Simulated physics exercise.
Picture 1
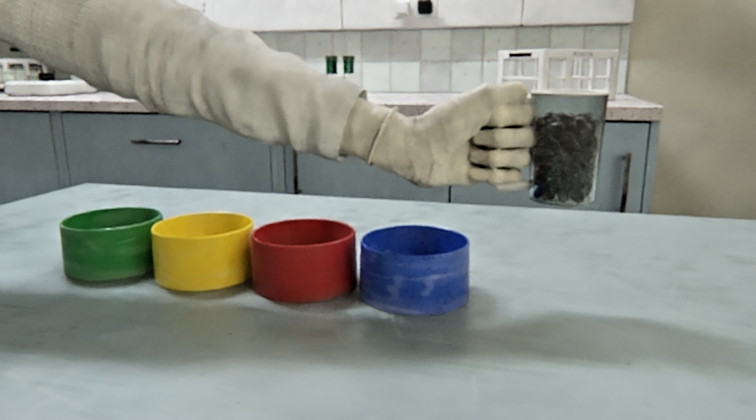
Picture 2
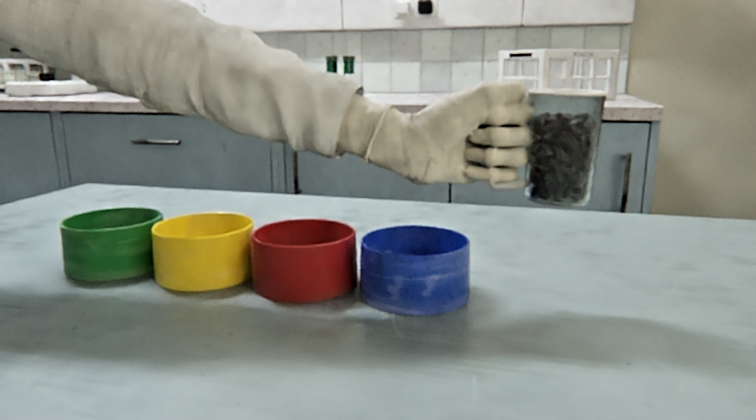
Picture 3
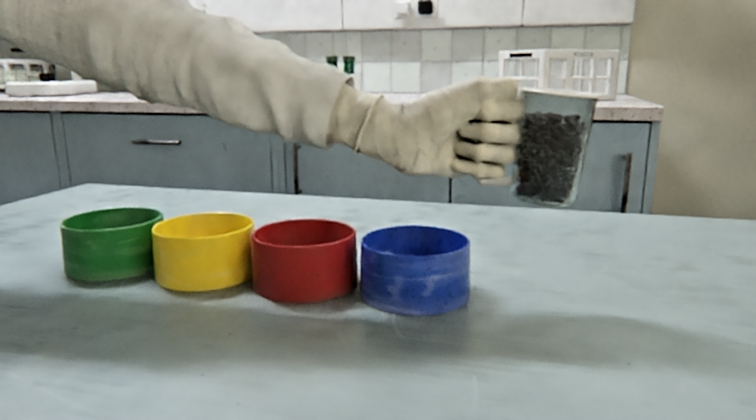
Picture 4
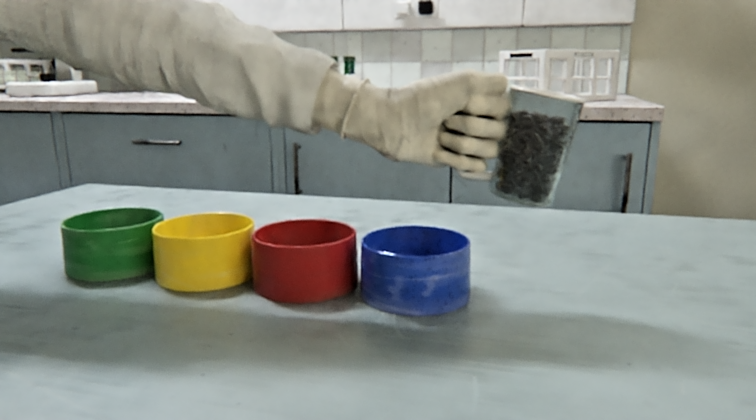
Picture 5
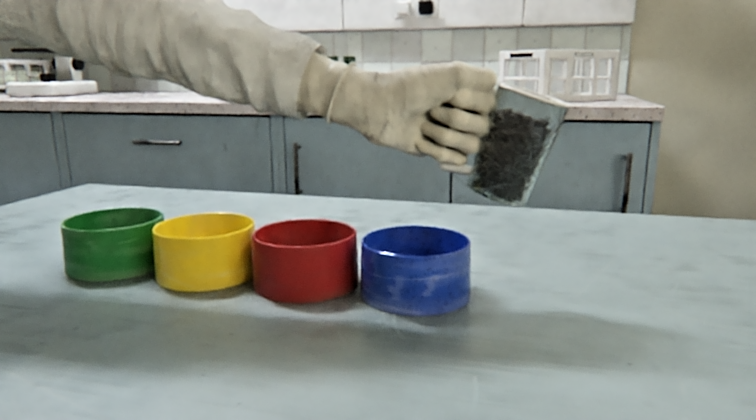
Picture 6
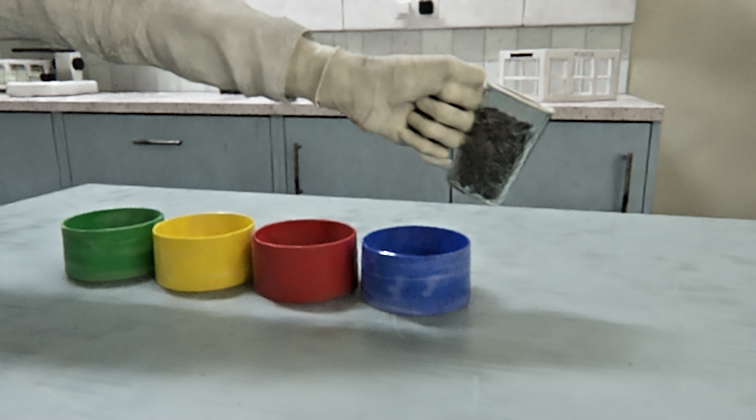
A gloved hand moves a clear cup of black beans left while gradually tilting it.
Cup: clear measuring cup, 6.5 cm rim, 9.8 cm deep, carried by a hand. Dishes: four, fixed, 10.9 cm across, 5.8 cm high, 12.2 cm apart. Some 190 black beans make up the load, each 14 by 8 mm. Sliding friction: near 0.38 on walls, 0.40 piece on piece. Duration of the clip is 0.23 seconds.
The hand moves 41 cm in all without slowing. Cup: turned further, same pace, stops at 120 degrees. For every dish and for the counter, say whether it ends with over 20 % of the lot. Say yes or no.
Red dish: Yes, blue dish: No, green dish: No, yellow dish: Yes, counter: No.
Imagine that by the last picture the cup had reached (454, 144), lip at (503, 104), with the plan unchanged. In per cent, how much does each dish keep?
Red 0; blue 0; green 0; yellow 80.
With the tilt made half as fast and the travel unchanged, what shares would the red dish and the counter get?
In that case I'd put red at 0 and the counter at 10.
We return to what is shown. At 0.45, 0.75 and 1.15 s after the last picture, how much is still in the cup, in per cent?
One after the other: 100, 70, 5 in a hundred.
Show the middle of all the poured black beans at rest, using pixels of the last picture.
Once everything settles, the centre is around (244, 269).
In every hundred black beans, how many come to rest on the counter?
The figure is about 10 percent.
Then, 0.45 s after the last picture, tilt 86 degrees; cup holds 100 %.
Then, 0.75 s after the last picture, tilt 120 degrees; cup holds 70 %, red 25 %.
Then, 1.15 s after the last picture, tilt 120 degrees; cup holds 5 %, red 40 %, yellow 40 %.
In the end, red 40 %, blue 0 %, green 0 %, yellow 45 %, counter 10 %.
